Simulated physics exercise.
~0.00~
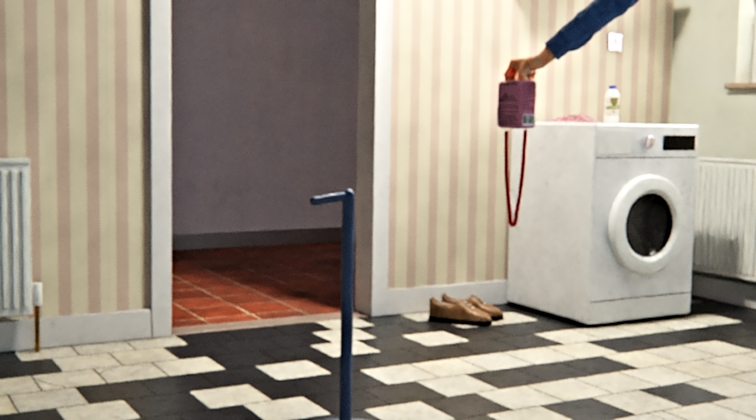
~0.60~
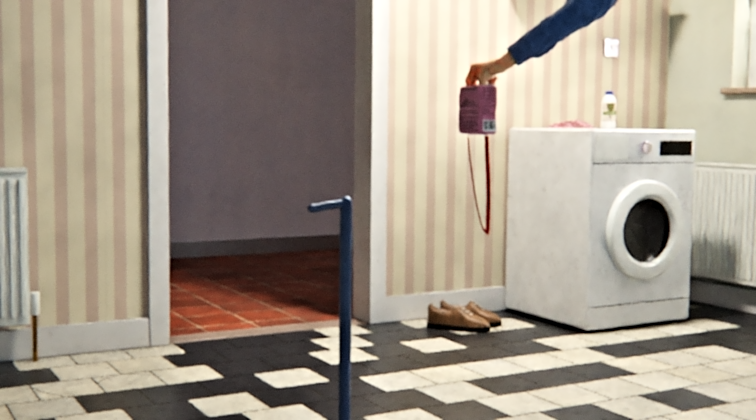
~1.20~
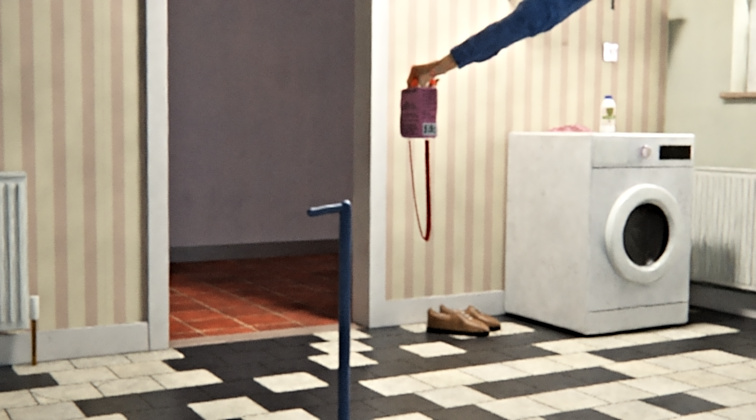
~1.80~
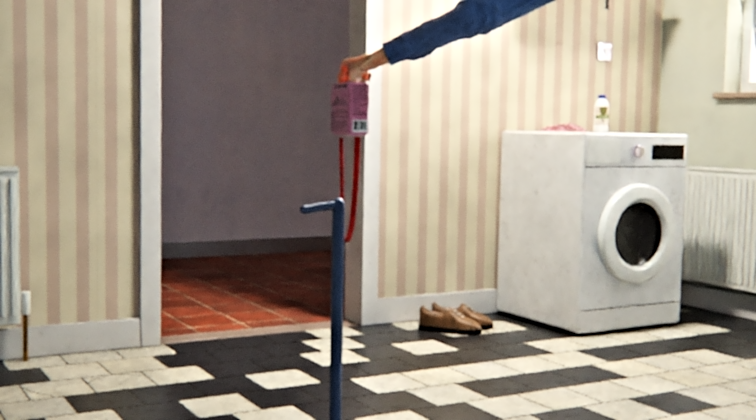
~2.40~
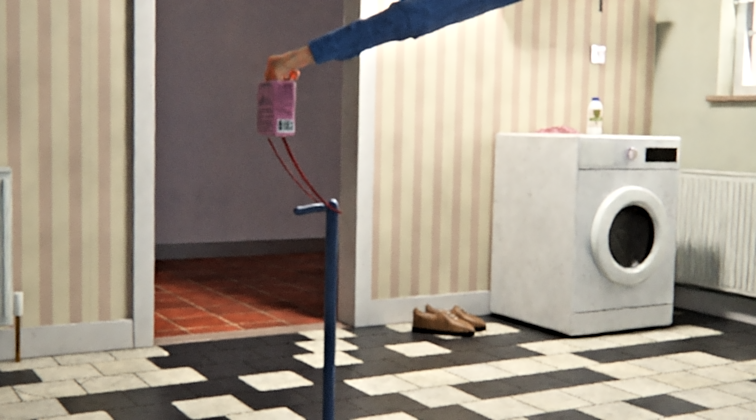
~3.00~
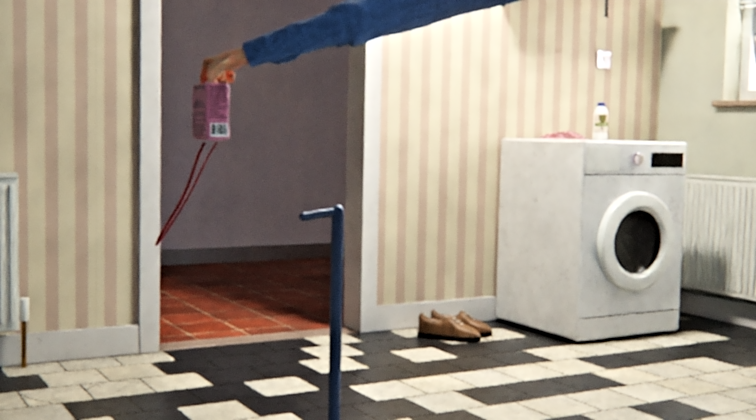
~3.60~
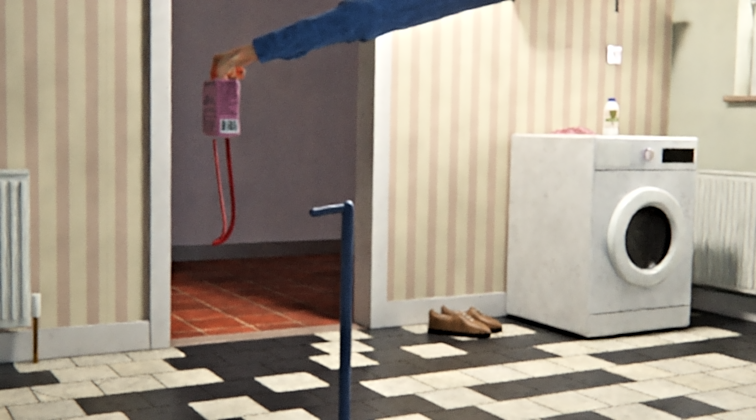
A pink pouch with a red ribbon loop dangling beneath it was carried left by a hand in a blue sleeve, passing over a short blue post without the ribbon catching, and ended up held still beyond it, the loop hanging freely.
